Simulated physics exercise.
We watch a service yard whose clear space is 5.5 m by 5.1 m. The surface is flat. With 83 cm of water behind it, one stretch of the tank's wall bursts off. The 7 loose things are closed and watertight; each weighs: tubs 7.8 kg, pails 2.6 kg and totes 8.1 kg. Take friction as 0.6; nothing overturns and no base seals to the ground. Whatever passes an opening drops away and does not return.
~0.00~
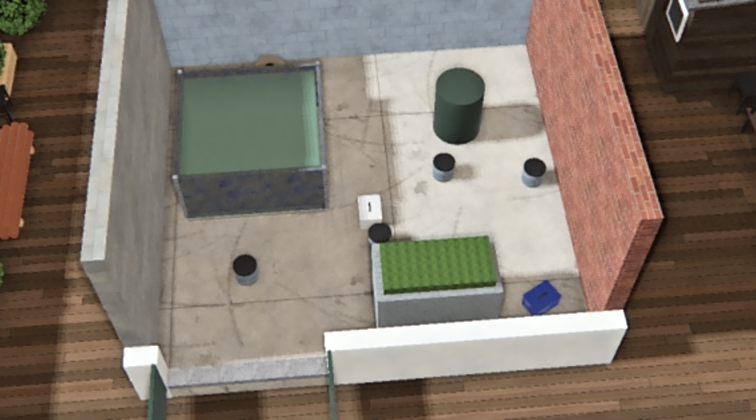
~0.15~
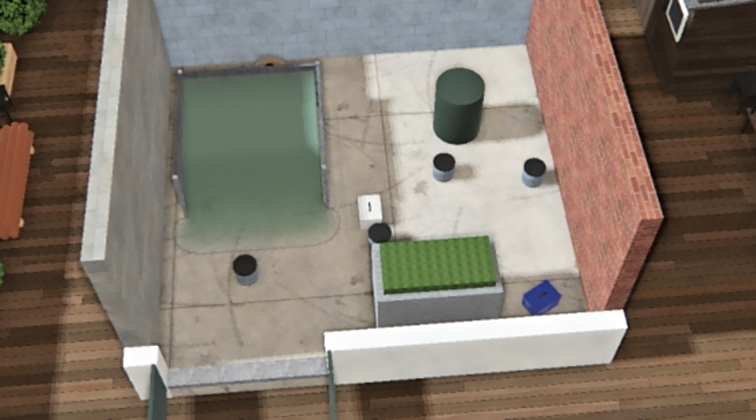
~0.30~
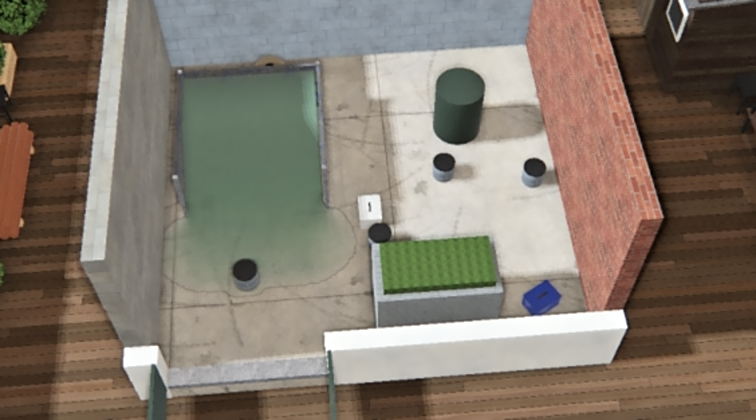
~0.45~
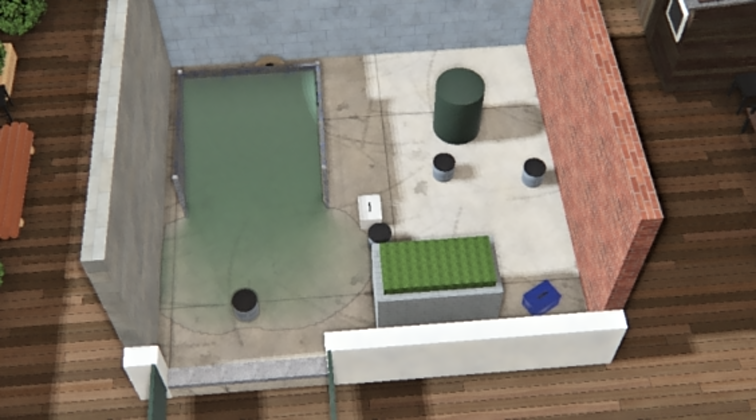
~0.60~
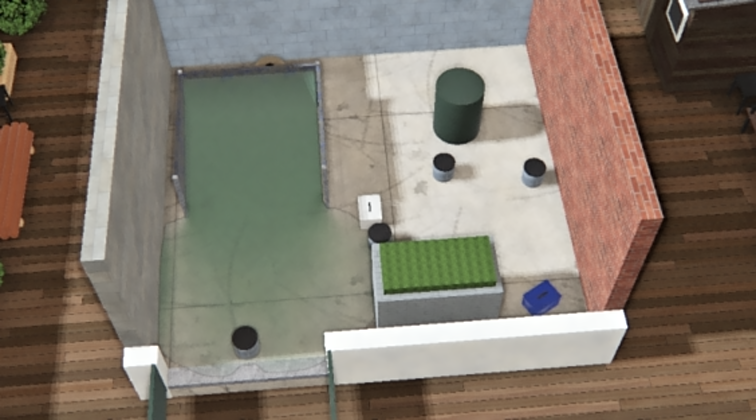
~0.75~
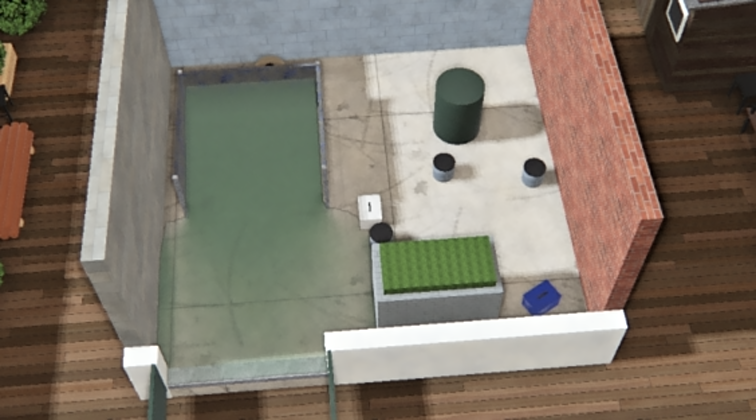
Green water bursts from a tank at the back left of a walled yard, seen from high above by a camera that stays still. A dark green cylinder, small black-topped pails, a white box, a grass-topped grey planter and a blue tote stand around the pale floor. The tank's front wall vanishes, water spreads forward across the left side, and one pail slides toward the front opening and out of sight.
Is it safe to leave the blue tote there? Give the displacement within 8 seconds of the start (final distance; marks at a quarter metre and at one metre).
The blue tote stays put.
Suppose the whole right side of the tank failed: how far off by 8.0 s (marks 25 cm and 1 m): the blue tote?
In that case the blue tote gets carried off.
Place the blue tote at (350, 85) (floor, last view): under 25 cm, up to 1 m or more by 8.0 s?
It holds its place.
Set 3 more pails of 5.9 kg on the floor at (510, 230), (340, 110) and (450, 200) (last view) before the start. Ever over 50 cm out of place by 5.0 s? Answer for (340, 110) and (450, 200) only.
In turn: Less, under.
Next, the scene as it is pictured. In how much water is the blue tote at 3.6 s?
Roughly 4 cm.
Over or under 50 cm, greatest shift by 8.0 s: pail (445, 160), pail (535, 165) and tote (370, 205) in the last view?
In turn: Under, past it, short of it.
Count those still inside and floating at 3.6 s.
I count 0.
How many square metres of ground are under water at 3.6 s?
About 17 m2.
After 1.6 s the blue tote is near (543, 295), 0.0 m from its start, aground; 1 of 7 are out; 0 afloat.
After 3.6 s the blue tote is near (543, 295), 0.0 m from its start, aground; 1 of 7 are out; 0 afloat.
After 5.6 s the blue tote is near (543, 295), 0.0 m from its start, aground; 1 of 7 are out; 0 afloat.
After 8.0 s the blue tote is near (543, 295), 0.0 m from its start, aground; 1 of 7 are out; 0 afloat.
